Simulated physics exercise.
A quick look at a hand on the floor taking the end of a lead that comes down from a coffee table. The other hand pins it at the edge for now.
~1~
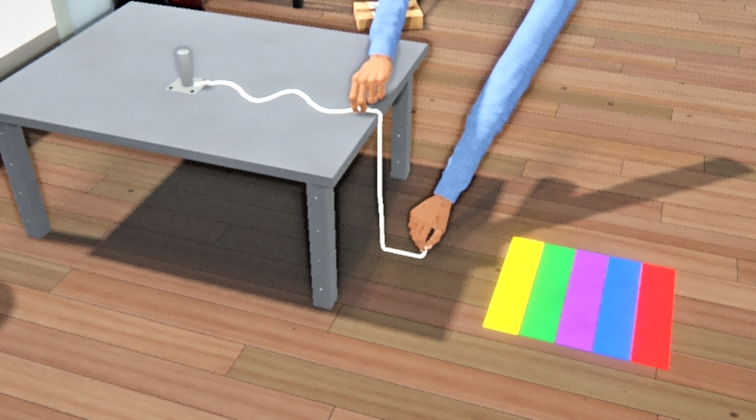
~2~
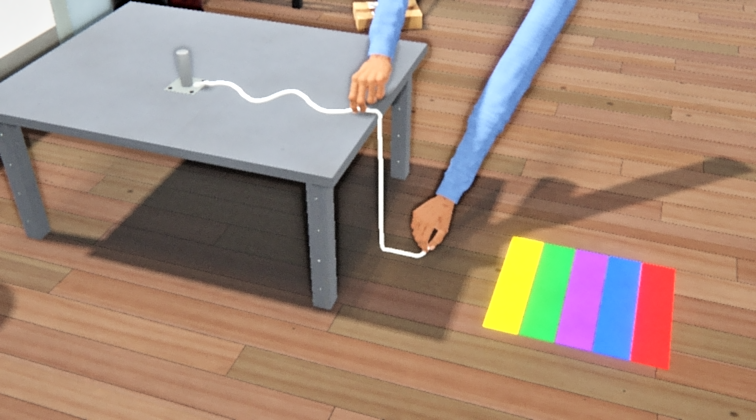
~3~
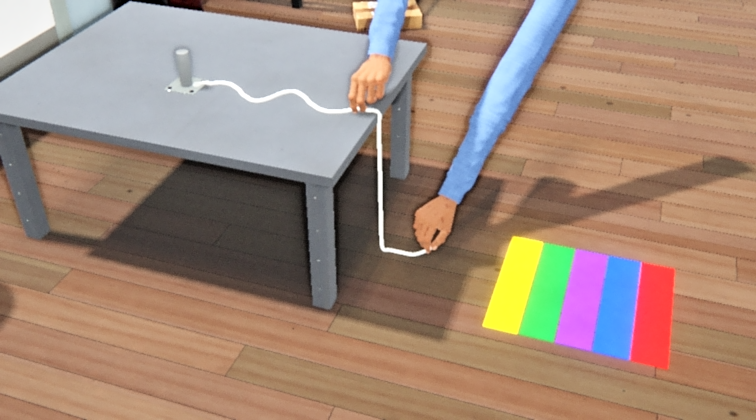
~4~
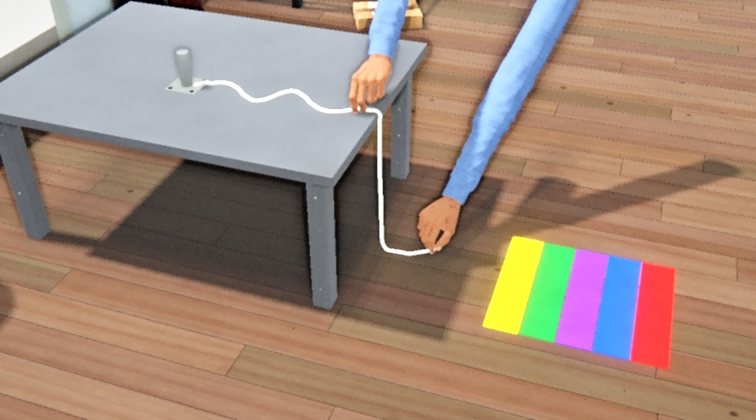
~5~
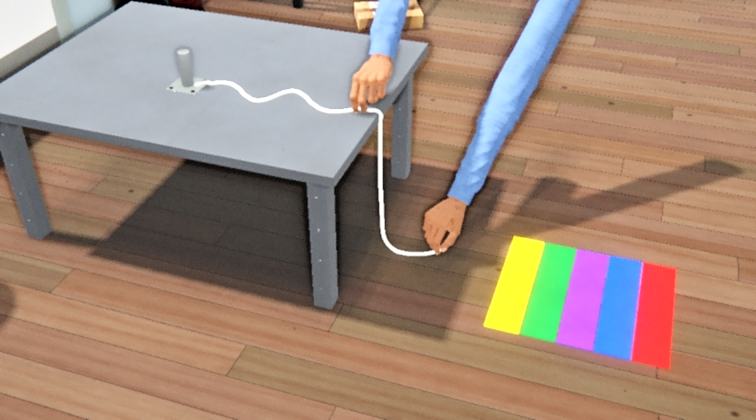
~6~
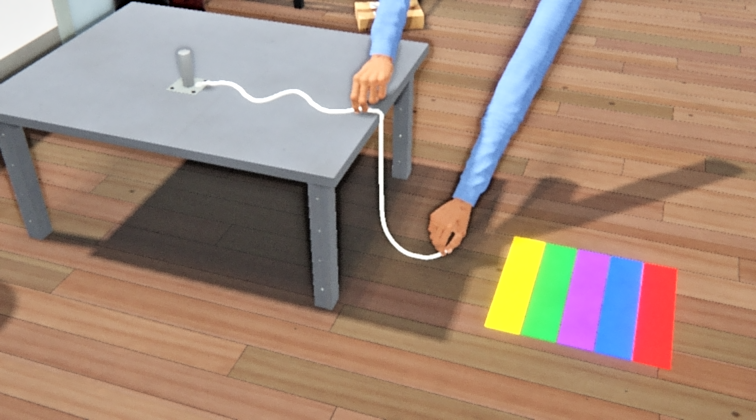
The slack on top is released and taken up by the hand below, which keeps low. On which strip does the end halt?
The end stops over the purple strip.
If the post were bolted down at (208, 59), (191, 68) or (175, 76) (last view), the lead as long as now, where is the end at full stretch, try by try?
In that order: (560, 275), (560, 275) and (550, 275).
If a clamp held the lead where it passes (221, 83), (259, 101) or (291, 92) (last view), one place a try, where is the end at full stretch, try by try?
Near (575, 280), (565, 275) and (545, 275).
Soon after, end near (512, 265); over yellow.
After that, end near (557, 275); over green.
At the stop, end near (584, 280); over purple. It gets as far as the purple strip.
